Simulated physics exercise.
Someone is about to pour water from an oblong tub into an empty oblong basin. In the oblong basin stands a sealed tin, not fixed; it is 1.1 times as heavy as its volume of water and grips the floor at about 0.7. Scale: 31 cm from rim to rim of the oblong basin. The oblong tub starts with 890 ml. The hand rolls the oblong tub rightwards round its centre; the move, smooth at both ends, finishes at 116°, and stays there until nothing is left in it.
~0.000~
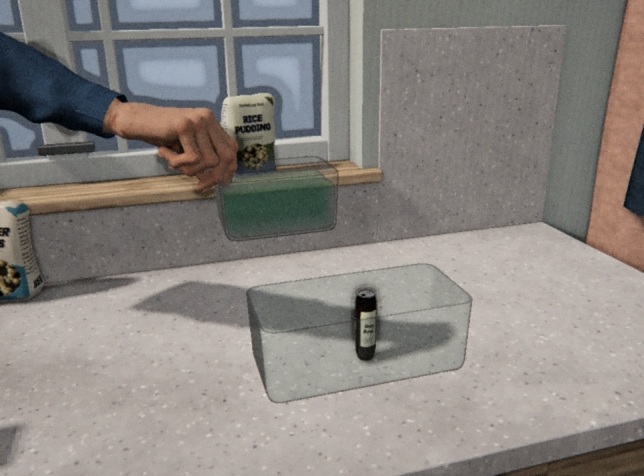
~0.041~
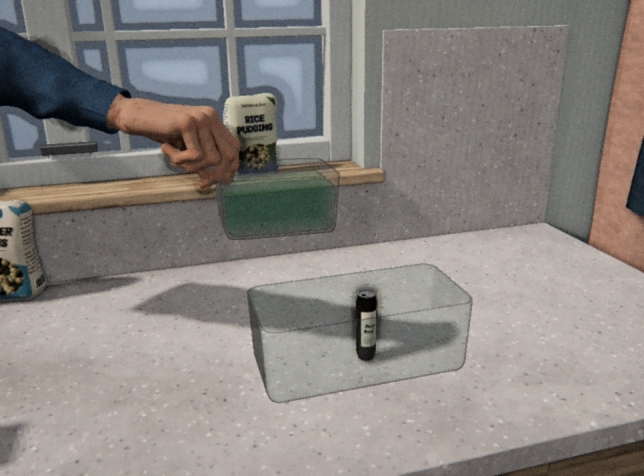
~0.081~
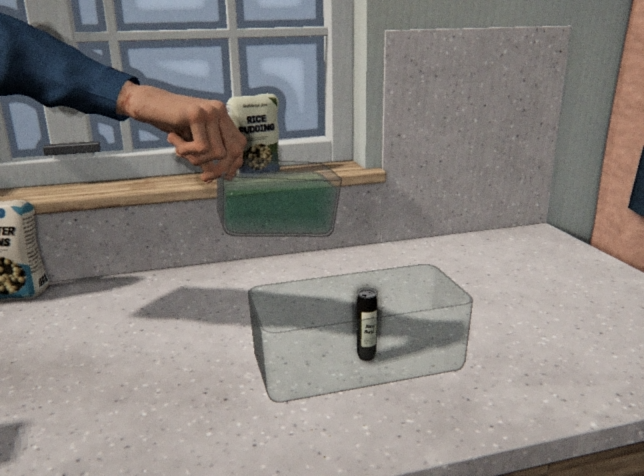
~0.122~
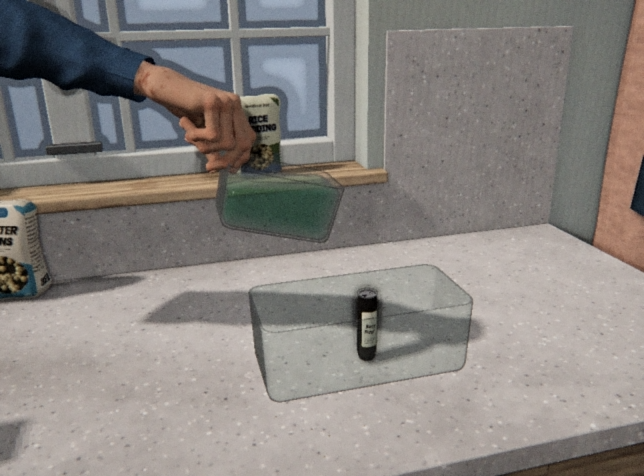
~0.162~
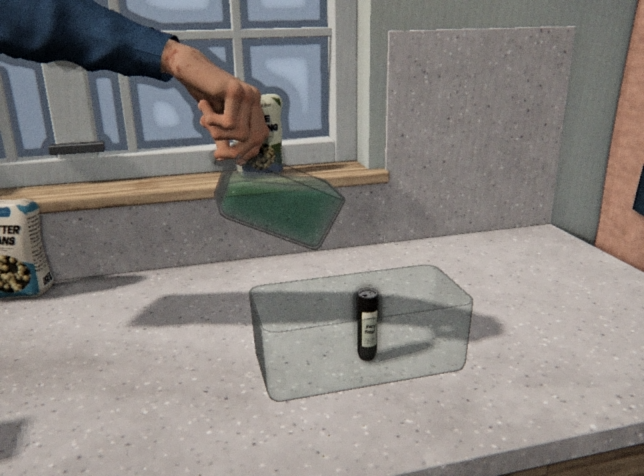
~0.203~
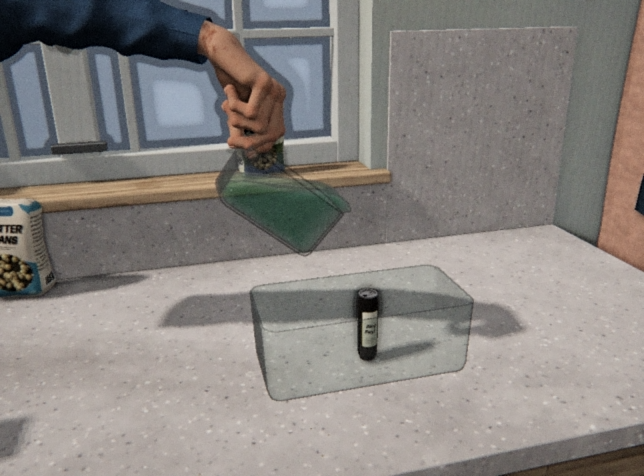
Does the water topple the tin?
It topples.
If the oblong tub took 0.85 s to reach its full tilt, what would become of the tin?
The tin stays up.
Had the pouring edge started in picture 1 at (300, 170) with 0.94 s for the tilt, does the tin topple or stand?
Then it remains upright.
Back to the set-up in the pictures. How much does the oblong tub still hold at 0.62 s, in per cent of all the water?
Near 2 in a hundred.
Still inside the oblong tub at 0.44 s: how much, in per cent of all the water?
About 12 per cent.
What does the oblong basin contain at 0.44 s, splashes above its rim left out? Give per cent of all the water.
About 40 per cent.
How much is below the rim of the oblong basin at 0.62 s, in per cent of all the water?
About 90 per cent.
By 0.44 s the tilt is 111° and 12 per cent is still to pour; the tin stands where it began.
By 0.62 s the tilt is 116° and 2 per cent is still to pour; the tin leans 6°.
By 0.81 s the tilt is 116° and 0 per cent is still to pour; the tin leans 33°.
By 1.01 s the tilt is 116° and 0 per cent is still to pour; the tin lies on its side.
At rest the tin lies on its side.
